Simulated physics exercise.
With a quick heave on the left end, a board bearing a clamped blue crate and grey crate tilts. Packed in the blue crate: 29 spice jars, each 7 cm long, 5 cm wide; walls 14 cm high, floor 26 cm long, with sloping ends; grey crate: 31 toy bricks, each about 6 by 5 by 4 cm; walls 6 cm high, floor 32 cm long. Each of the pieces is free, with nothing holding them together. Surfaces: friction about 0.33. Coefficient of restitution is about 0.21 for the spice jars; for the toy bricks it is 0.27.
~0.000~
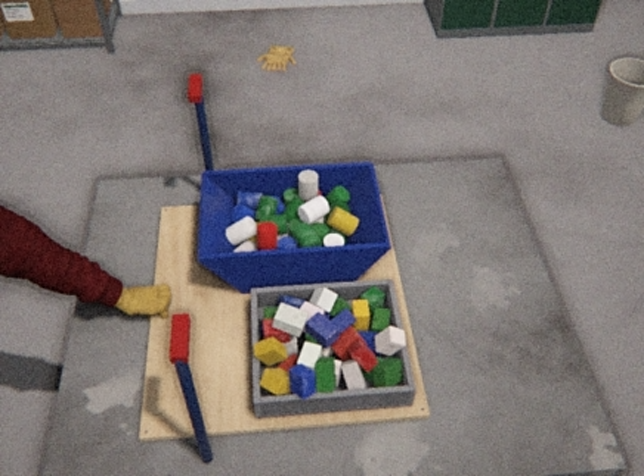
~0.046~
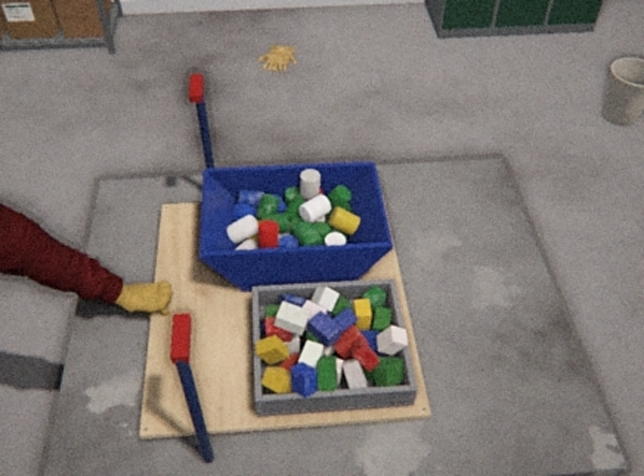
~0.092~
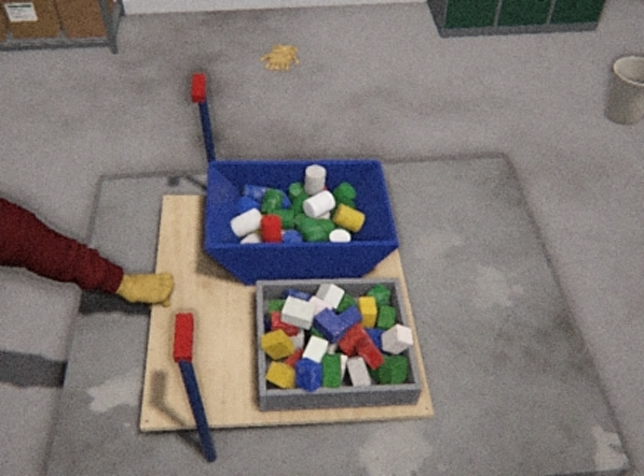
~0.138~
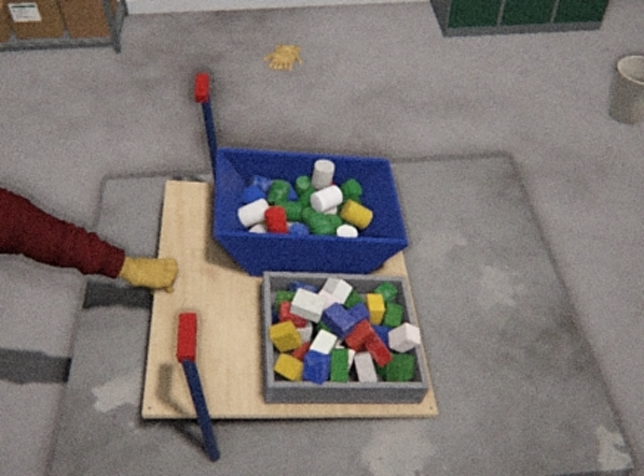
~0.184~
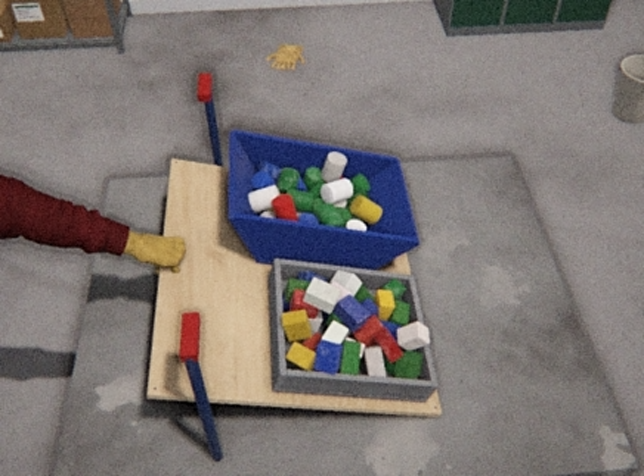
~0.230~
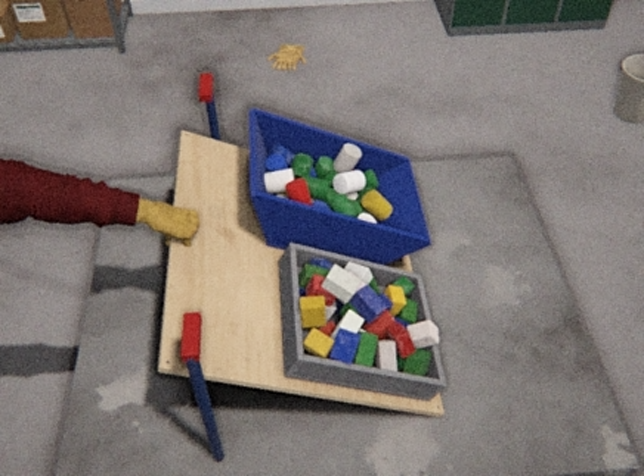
A gloved hand raised the left side of a wooden board, slowly at first and then more steeply, tilting the blue crate of small colourful pieces and the grey crate of blocks toward the right.
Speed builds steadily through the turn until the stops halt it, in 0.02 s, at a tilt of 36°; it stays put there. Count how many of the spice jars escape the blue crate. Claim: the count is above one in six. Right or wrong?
Right.
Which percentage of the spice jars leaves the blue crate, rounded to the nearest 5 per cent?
I'd say close to 40 per cent, give or take.
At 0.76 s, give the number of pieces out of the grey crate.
Count for the grey crate: Roughly 18.
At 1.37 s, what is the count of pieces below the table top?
At that time, the count is near 8.
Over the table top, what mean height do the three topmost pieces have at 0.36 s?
On average they sit about 38 cm high.
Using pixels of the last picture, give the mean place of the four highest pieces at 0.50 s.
Around pixel (398, 139).
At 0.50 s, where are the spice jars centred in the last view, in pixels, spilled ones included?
Their middle is at about (394, 180).
After 0.26 s, the board meets the red stops.
After 0.36 s, tilt 36°; the blue crate has all 29 and the grey crate has all 31.
After 0.50 s, tilt 36°; the blue crate is down by 1 of 29 and the grey crate is down by 6 of 31.
After 0.76 s, tilt 36°; the blue crate is down by 11 of 29 and the grey crate is down by 18 of 31.
When it is over (at 1.37 s), the blue crate is down by 12 of 29 and the grey crate is down by 19 of 31. Asked share, 12 of 29, 41 per cent.
